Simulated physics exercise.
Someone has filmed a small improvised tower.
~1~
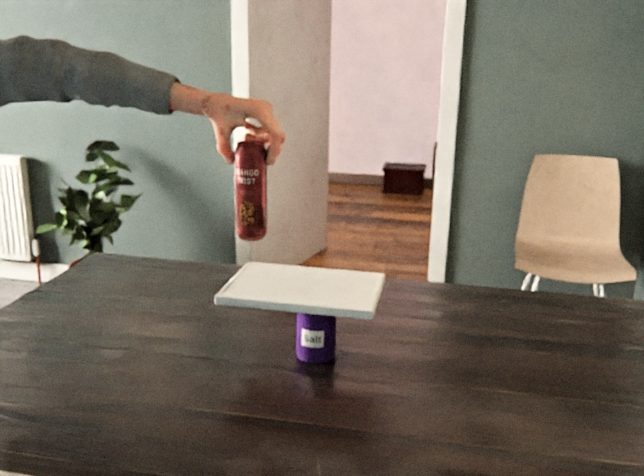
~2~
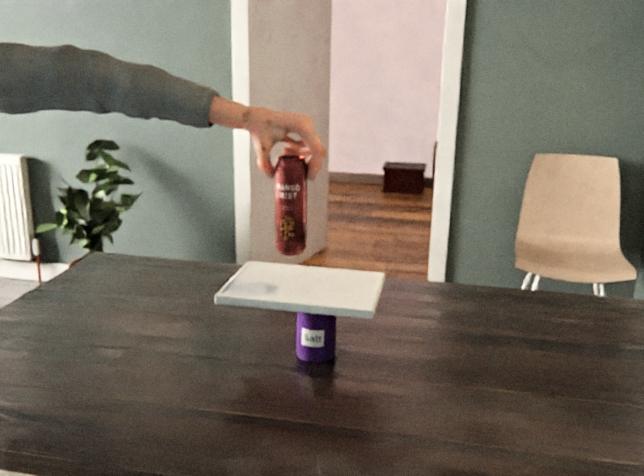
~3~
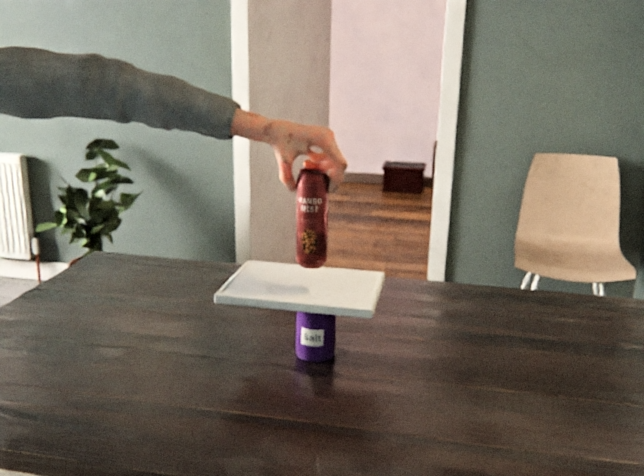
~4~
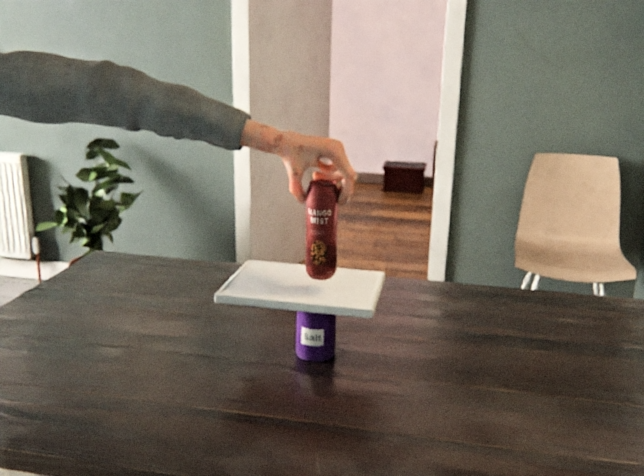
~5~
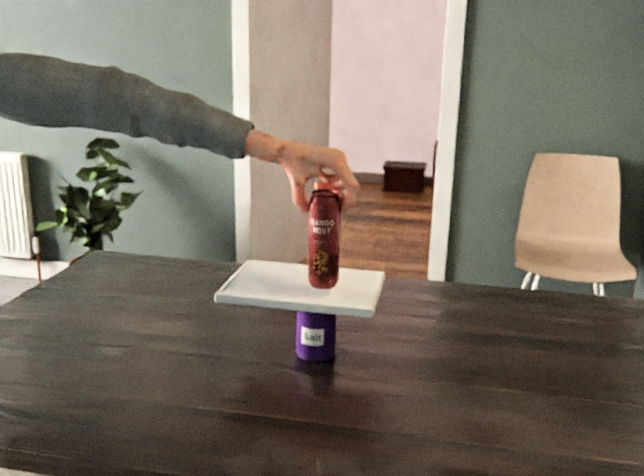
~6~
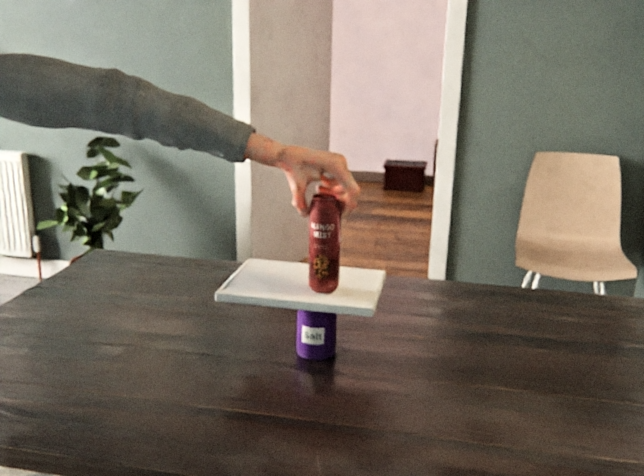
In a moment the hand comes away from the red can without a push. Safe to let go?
Outcome: The stack holds.
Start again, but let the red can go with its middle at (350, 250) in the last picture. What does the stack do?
Then it stays up.
Then, 0.60 s on from there, no change.
Then, 1.40 s on from there, red can resting near (325, 245).
In the end, all 3 unmoved. At the end, from the last picture's camera, red can near (325, 245). The stack stays up.
